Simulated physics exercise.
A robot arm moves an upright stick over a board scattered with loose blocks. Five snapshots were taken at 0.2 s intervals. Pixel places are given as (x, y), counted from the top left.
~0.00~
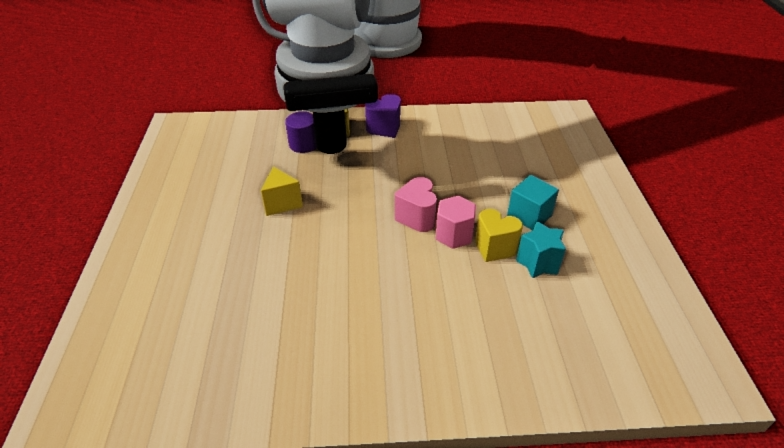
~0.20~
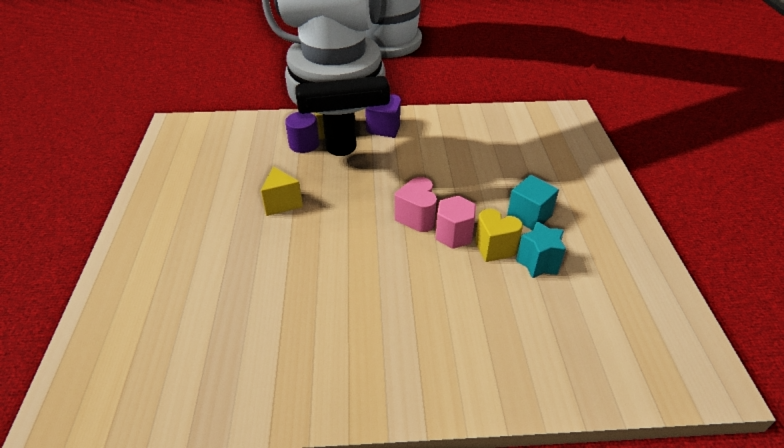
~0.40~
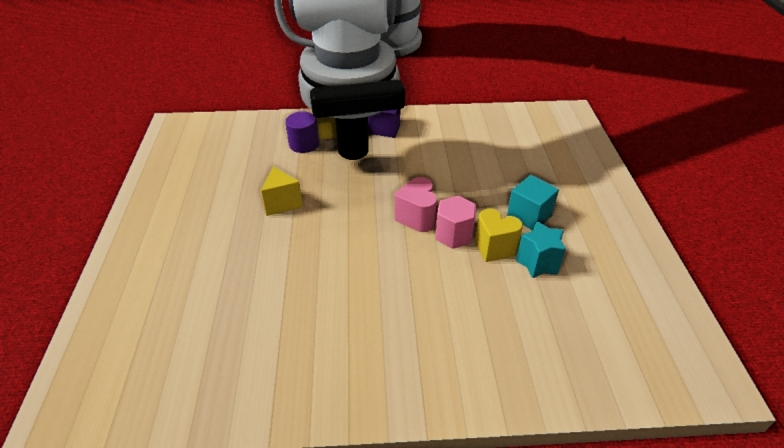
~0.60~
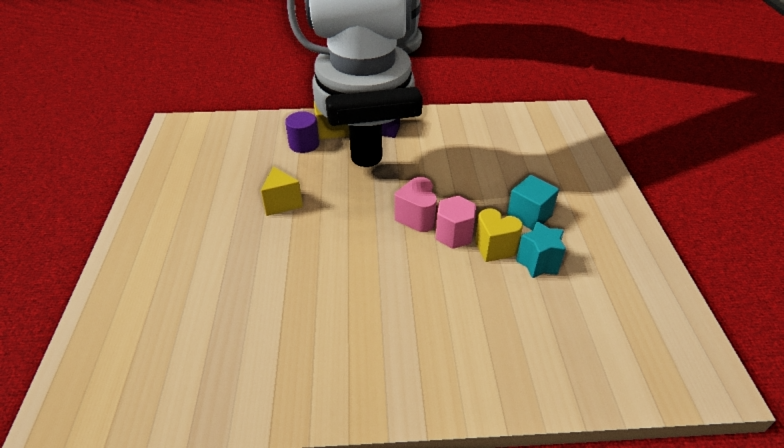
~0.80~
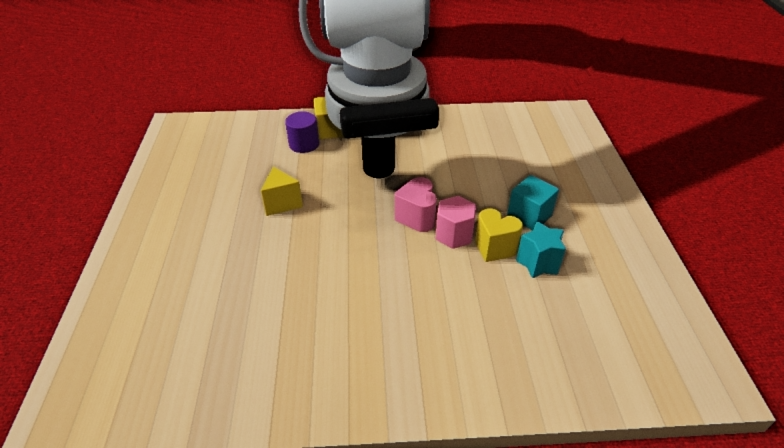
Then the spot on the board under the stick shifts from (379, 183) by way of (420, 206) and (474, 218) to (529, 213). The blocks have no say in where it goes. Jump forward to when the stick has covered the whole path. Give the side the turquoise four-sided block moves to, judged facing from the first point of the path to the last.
My answer: Left.
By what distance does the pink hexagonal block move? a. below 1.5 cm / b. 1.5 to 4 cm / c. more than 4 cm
b: 1.5 to 4 cm.
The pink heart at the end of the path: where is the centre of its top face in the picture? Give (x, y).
The spot you're after is about (431, 209) in the image.
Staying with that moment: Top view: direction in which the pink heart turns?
Rotation: Clockwise.
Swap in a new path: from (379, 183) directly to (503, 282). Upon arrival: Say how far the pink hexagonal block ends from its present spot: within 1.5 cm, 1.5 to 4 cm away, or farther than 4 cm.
Long: Over 4 cm.
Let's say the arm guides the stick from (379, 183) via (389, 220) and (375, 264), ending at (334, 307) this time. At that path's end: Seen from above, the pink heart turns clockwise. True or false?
That is false.
The first path, step by step. One third of the way, stick (421, 194); pink heart (427, 203), turned 40° clockwise; pink hexagonal block (462, 212).
Two thirds of the way, stick (476, 205); pink heart (431, 209), turned 65° clockwise; pink hexagonal block (467, 221), turned 30° anticlockwise; yellow heart (506, 223).
At the end, stick (532, 200); pink heart (431, 209), turned 65° clockwise; pink hexagonal block (467, 221), turned 30° anticlockwise; yellow heart (506, 223); turquoise four-sided block (576, 188), turned 15° clockwise.
